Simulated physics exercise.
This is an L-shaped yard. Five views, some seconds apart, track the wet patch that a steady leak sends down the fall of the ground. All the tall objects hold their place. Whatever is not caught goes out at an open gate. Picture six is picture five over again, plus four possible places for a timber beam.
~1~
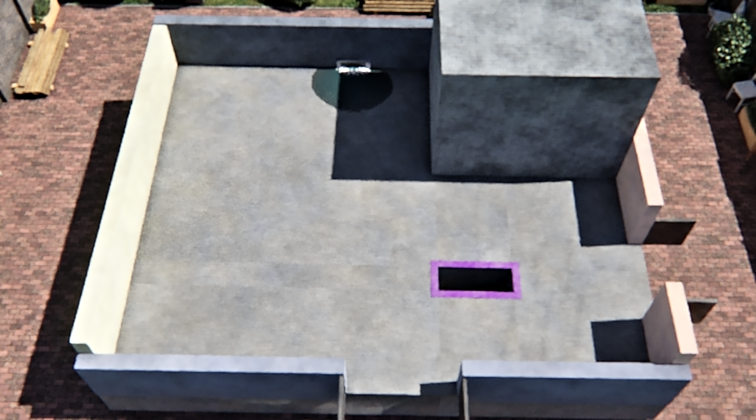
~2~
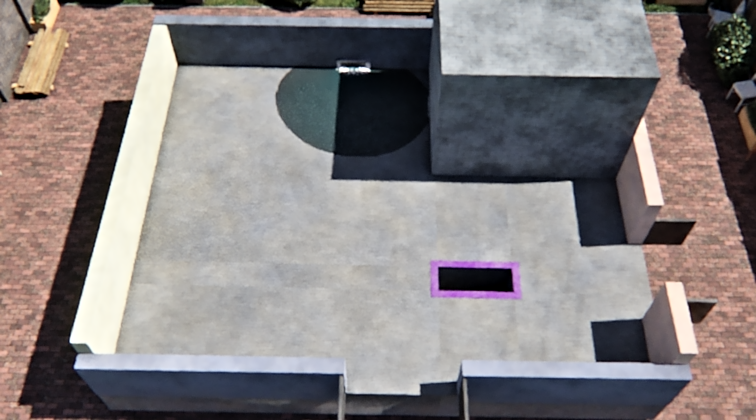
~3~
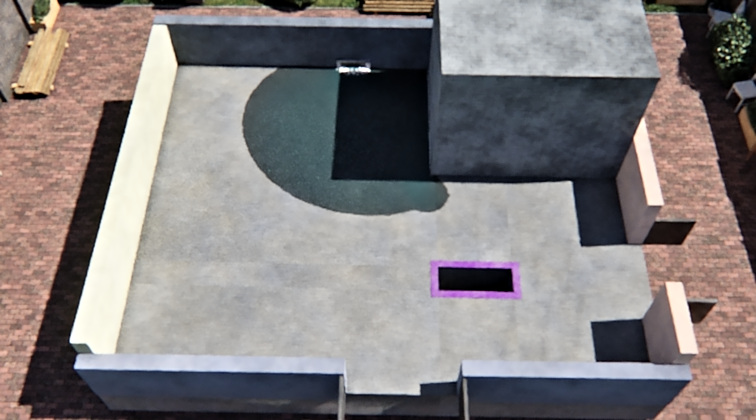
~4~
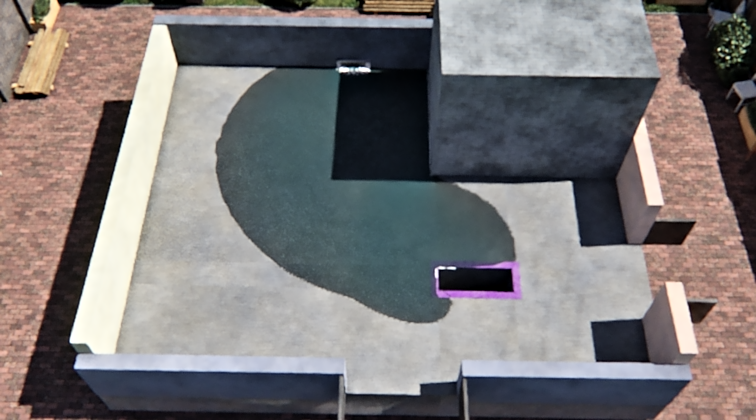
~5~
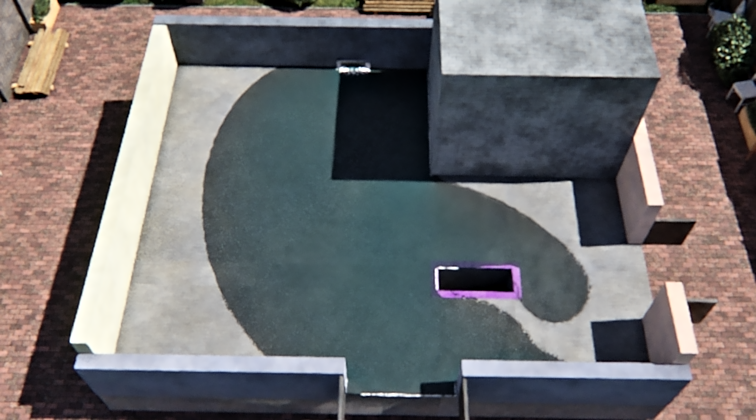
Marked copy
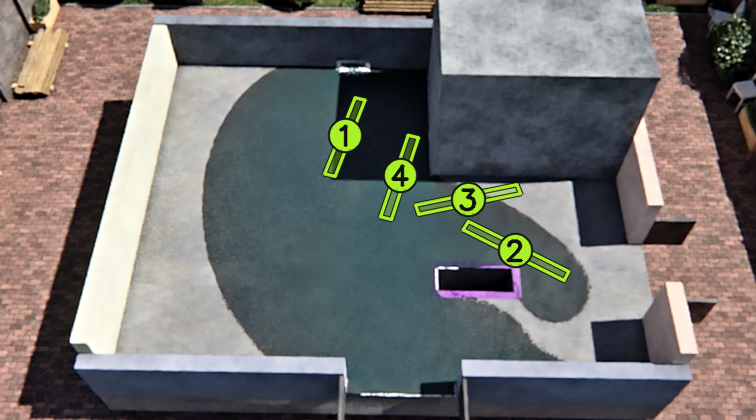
The video shows dark water spreading from an outfall at the back wall across an L-shaped walled yard, rounding the block's corner, reaching the purple-rimmed drain, then passing around it and extending to the open gate at the front.
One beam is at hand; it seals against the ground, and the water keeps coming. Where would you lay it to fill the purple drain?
Choose 2.
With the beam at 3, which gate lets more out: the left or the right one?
The left gate.
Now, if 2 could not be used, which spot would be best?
1.
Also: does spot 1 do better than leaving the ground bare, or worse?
It is worse.
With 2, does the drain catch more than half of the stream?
No, it does not.
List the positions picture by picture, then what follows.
In the first picture, outfall at (353, 64); purple drain at (476, 280); open gate at (635, 280); open gate at (402, 380); 3 % of the ground under water, visible out to (359, 106); purple drain still dry.
In the second picture, 12 % of the ground under water, visible out to (387, 149); purple drain still dry.
In the third picture, 23 % of the ground under water, visible out to (433, 201); purple drain still dry.
In the fourth picture, 41 % of the ground under water, visible out to (418, 315); purple drain taking water.
In the fifth picture, 59 % of the ground is wet; purple drain taking water.
In lime, 1 from (329, 175) to (360, 99); 2 from (465, 225) to (566, 275); 3 from (417, 209) to (518, 189); 4 from (386, 218) to (413, 136).
With 1, about 22 % of the stream goes into the purple drain, about 77 % out by the gates.
With 2, about 29 % of the stream goes into the purple drain, about 70 % out by the gates.
With 3, about 13 % of the stream goes into the purple drain, about 86 % out by the gates.
With 4, about 14 % of the stream goes into the purple drain, about 83 % out by the gates.
